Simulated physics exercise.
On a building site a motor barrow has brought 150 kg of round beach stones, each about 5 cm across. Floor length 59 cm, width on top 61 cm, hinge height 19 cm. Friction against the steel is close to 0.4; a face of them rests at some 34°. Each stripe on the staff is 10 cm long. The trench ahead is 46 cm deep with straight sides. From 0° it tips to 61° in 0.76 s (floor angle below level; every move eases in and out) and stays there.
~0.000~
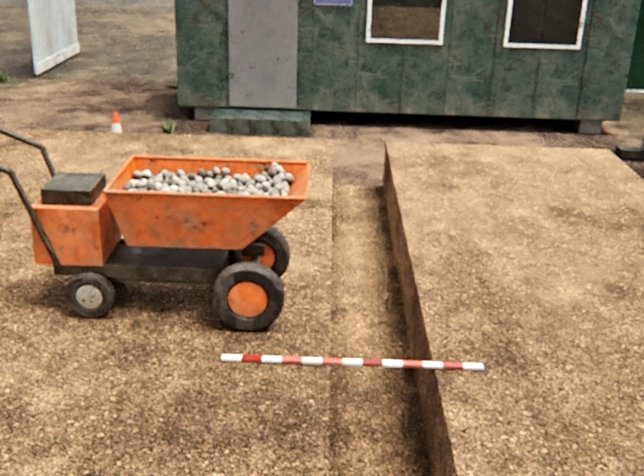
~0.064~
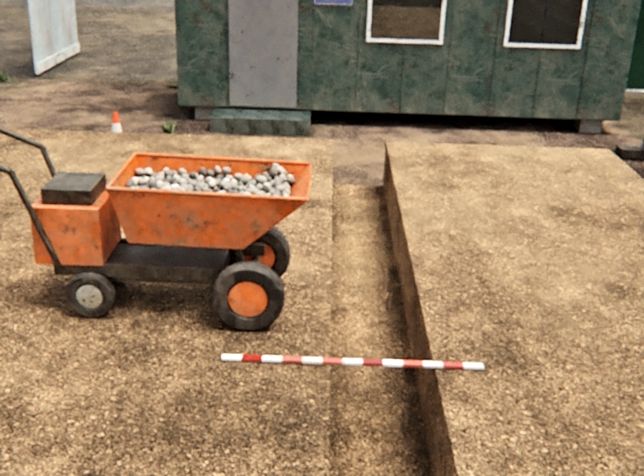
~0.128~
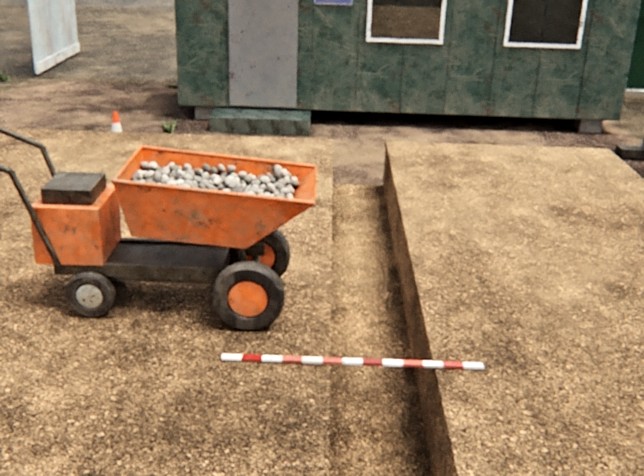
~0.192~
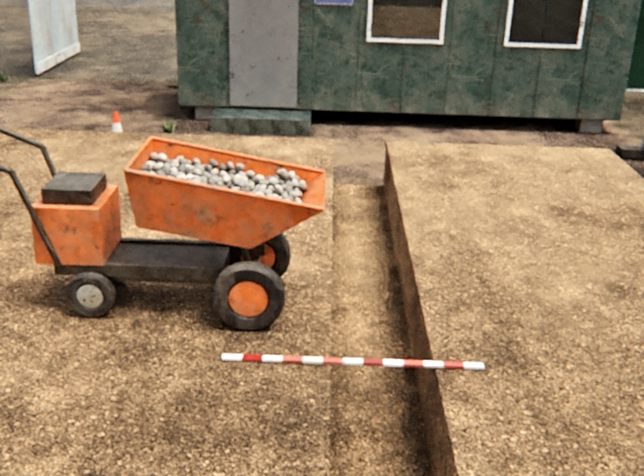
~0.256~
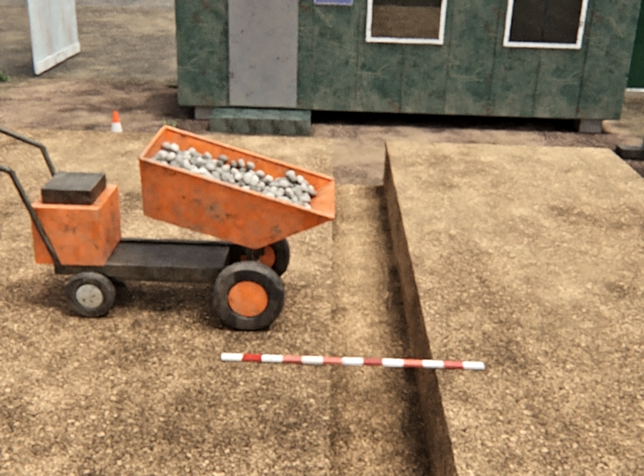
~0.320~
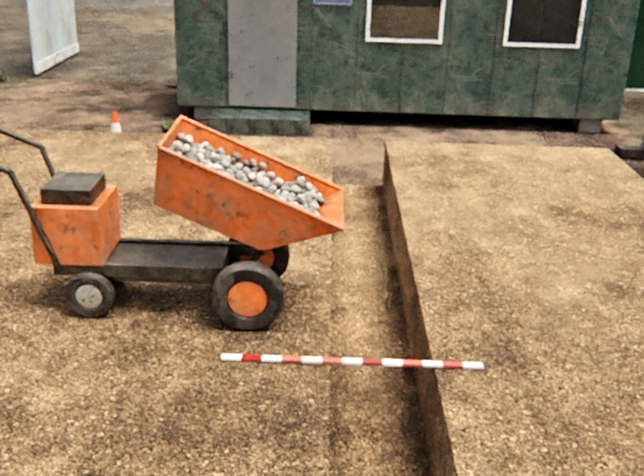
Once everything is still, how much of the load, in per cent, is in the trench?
Roughly 68 per cent ends in the trench.
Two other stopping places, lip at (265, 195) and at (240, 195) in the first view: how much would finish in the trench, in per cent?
First some 100, then 100 per cent.
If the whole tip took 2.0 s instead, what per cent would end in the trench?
In that case some 90 per cent.
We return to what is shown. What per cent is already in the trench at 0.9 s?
About 20 per cent by then.
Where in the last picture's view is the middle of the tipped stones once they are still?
Around (403, 365).
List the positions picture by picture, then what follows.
In the first picture, the skip is at 0°, its lip at (305, 199); the top of the load is at (244, 176).
In the second picture, the skip is at 1°, its lip at (308, 200); the top of the load is at (234, 176); the stones move at 0.3 m/s on average.
In the third picture, the skip is at 5°, its lip at (314, 203); the top of the load is at (163, 173); the stones move at 0.6 m/s on average.
The fourth picture shows lip at (324, 210), floor tilted 10°, highest stones at (162, 165); the stones move at 0.8 m/s on average.
In the fifth picture, the skip is at 16°, its lip at (334, 218); the top of the load is at (168, 153); the stones move at 1.0 m/s on average.
In the sixth picture, the skip is at 23°, its lip at (344, 230); the top of the load is at (181, 143); the stones move at 1.1 m/s on average.
After 0.6 s the floor is at 51°; 100 % in the skip; the foremost stones are at (356, 251).
After 0.9 s the floor is at 61°; 81 % in the skip, 19 % in the trench; the foremost stones are at (420, 311).
After 1.2 s the floor is at 61°; 28 % in the skip, 42 % in the trench, 30 % past the trench; the foremost stones are at (534, 309).
After 3.2 s the floor is at 61°; 0 % in the skip, 68 % in the trench, 32 % past the trench; the foremost stones are past the picture's edge.
